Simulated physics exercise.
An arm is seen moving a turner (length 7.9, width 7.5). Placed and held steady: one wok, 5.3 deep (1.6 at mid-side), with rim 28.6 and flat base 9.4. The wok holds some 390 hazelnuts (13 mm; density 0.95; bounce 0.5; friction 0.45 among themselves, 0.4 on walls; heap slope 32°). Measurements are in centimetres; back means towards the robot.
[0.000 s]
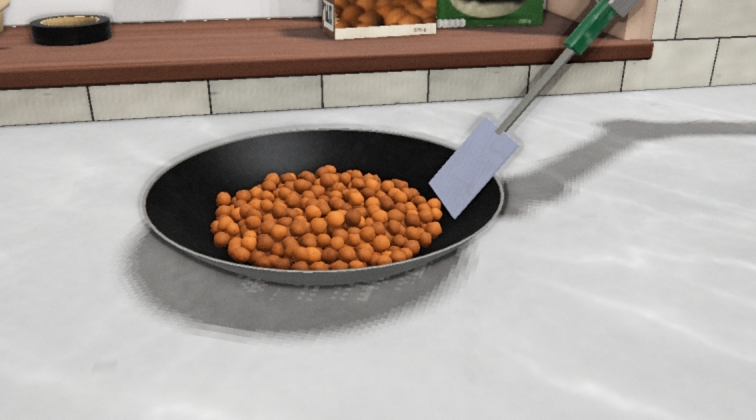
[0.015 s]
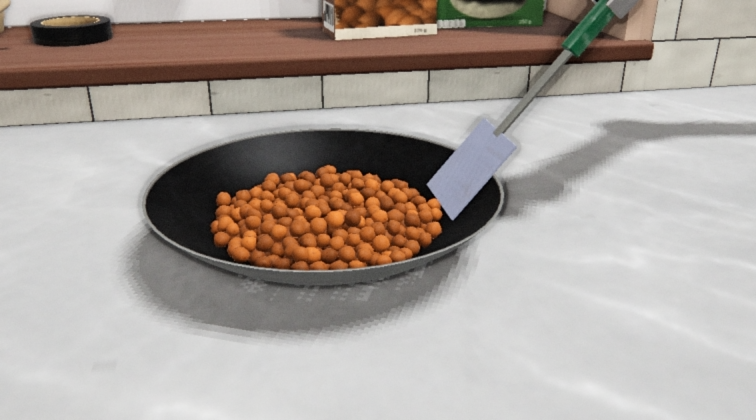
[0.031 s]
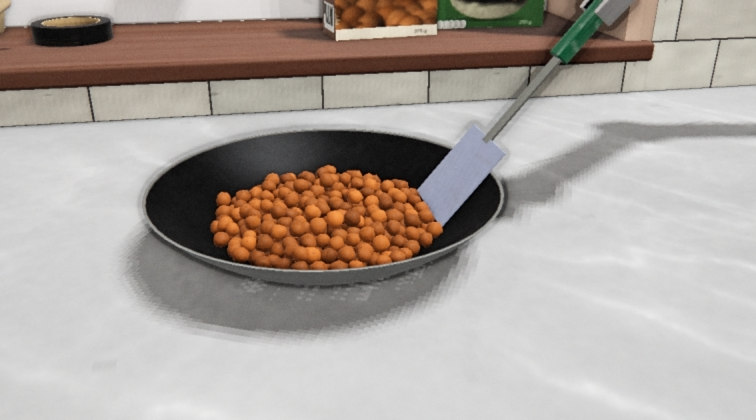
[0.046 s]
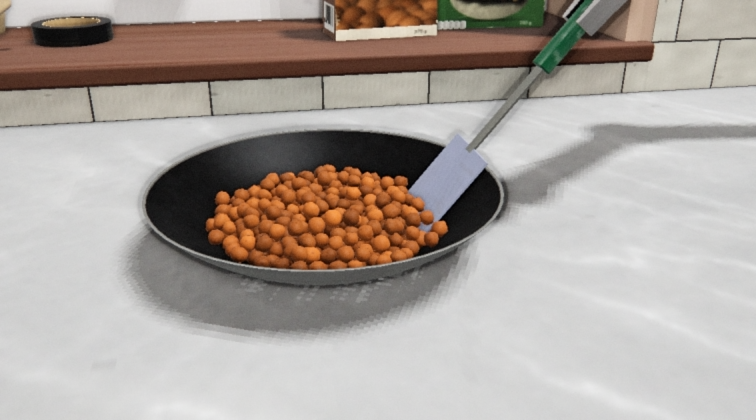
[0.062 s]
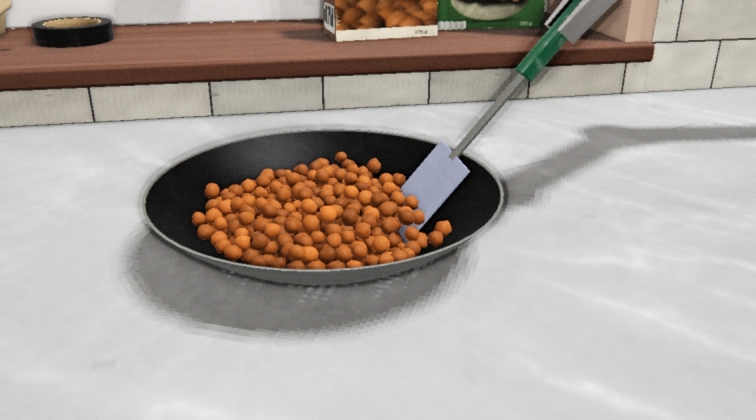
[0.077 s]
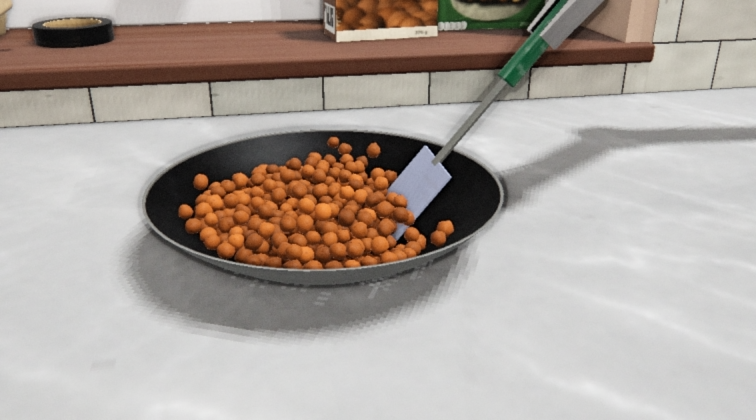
The footage shows a dark wok of round brown nuts on a pale countertop as a green-handled turner moves down and left into the heap, pushing the nuts leftward, with some spreading toward the wok's back and left sides.
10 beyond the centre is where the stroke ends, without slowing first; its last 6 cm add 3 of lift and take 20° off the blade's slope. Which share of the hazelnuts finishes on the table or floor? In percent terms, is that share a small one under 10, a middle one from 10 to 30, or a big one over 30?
A big one.
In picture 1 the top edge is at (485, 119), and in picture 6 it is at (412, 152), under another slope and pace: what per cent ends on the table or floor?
Roughly 45 percent ends up there.
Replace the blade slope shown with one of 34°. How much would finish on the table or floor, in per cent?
I'd expect near 35 percent then.
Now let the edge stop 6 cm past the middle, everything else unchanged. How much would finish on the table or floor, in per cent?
Then around 15 per cent.
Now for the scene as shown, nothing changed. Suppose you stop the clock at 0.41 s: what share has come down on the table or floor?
Share at that moment: Roughly 25 %.
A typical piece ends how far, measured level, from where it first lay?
I'd estimate close to 8 centimetres.
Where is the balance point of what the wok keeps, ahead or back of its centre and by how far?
Ahead, by about 3.0 cm.
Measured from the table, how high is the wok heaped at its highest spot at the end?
About 5.0 centimetres.
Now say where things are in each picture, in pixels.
In the first frame, turner top edge at (502, 130), sloping 50°; upper third of the load around (324, 210), from x 220 to 435, top at y 170; 387 in the wok.
In the second frame, turner top edge at (500, 131), sloping 50°; upper third of the load around (324, 210), from x 220 to 435, top at y 170.
In the third frame, turner top edge at (489, 138), sloping 50°; upper third of the load around (323, 209), from x 220 to 435, top at y 170.
In the fourth frame, turner top edge at (472, 147), sloping 50°; upper third of the load around (327, 207), from x 215 to 440, top at y 170.
In the fifth frame, turner top edge at (455, 155), sloping 50°; upper third of the load around (321, 204), from x 200 to 445, top at y 155.
In the sixth frame, turner top edge at (438, 160), sloping 50°; upper third of the load around (315, 201), from x 185 to 445, top at y 140; 387 in the wok.
By 0.13 s, sloping 50°, highest piece 7 above the table; 384 in the wok, 3 on the blade or in flight.
By 0.18 s, sloping 45°, highest piece 8 above the table; 379 in the wok, 8 on the blade or in flight.
By 0.41 s, sloping 30°, highest piece 13 above the table; 221 in the wok, 98 on the table or floor, 68 on the blade or in flight.
By 1.46 s, sloping 30°, highest piece 4 above the table; 221 in the wok, 166 on the table or floor.
Final count, 221 in the wok, 166 on the table or floor. That is 43 % on the table or floor.
